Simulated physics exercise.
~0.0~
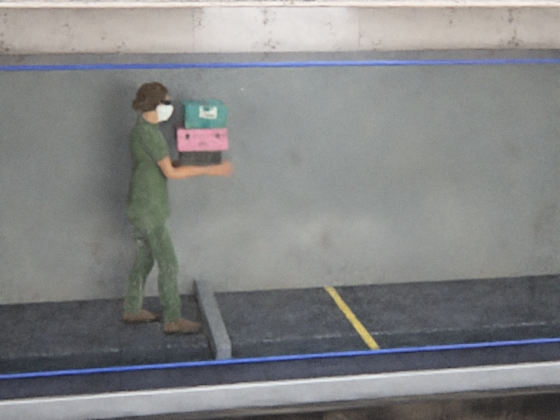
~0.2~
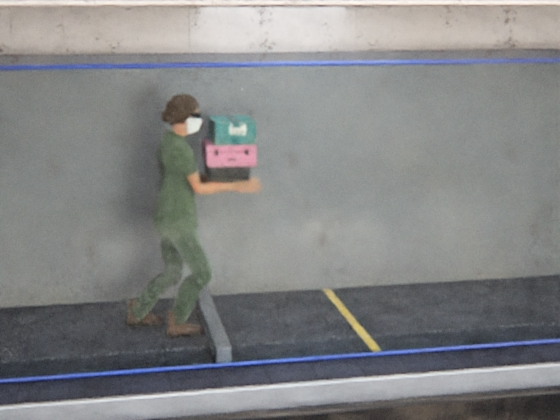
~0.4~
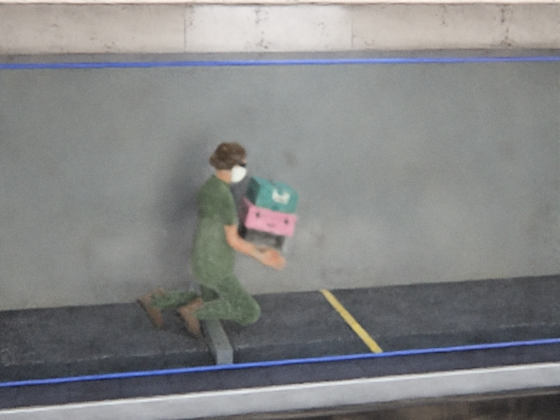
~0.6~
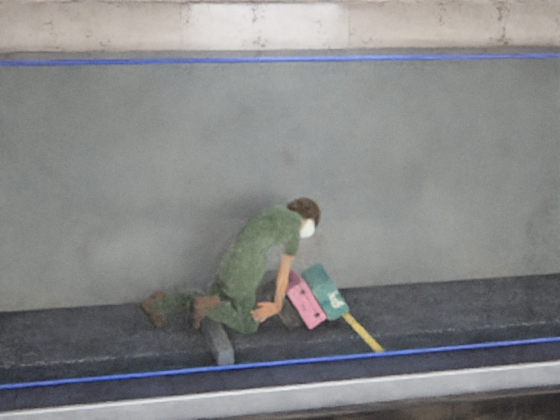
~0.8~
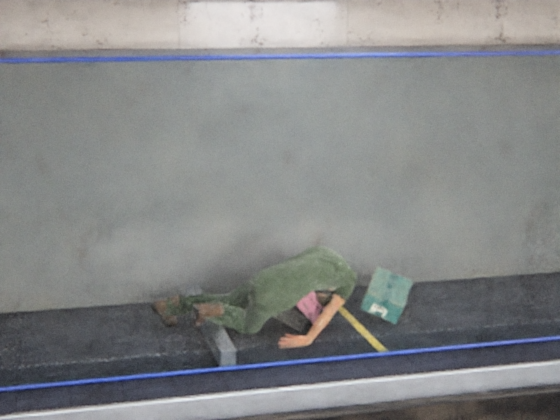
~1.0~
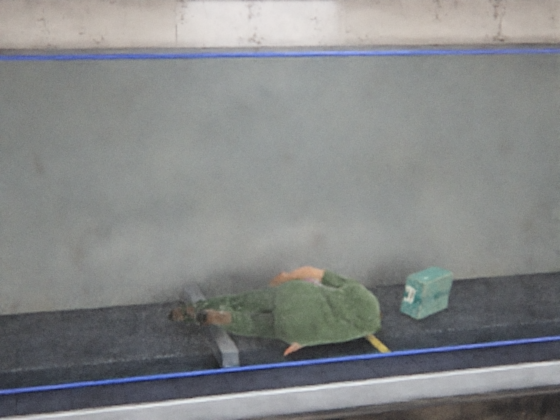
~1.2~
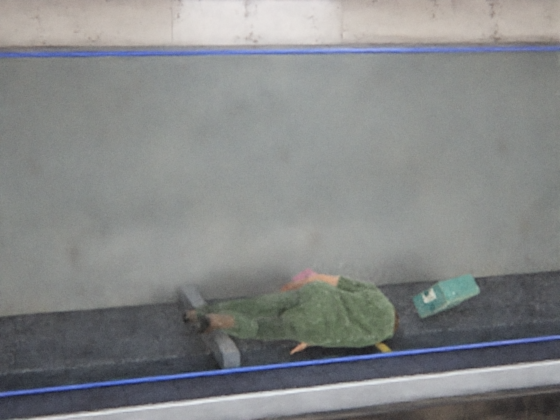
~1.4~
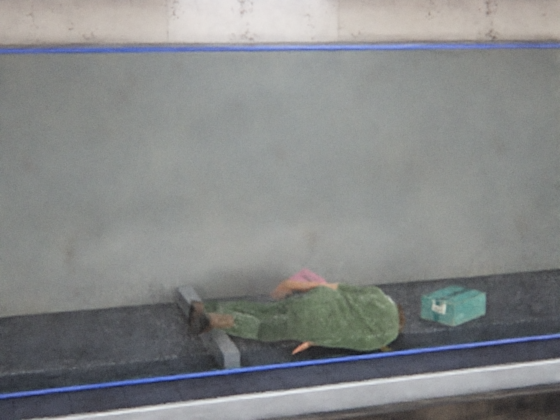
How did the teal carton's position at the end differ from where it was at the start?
At the start it was on top of the stack in the porter's arms, left of the rail. By the end it was lying on the walkway far to the right, past the yellow line and beyond the fallen porter's head.
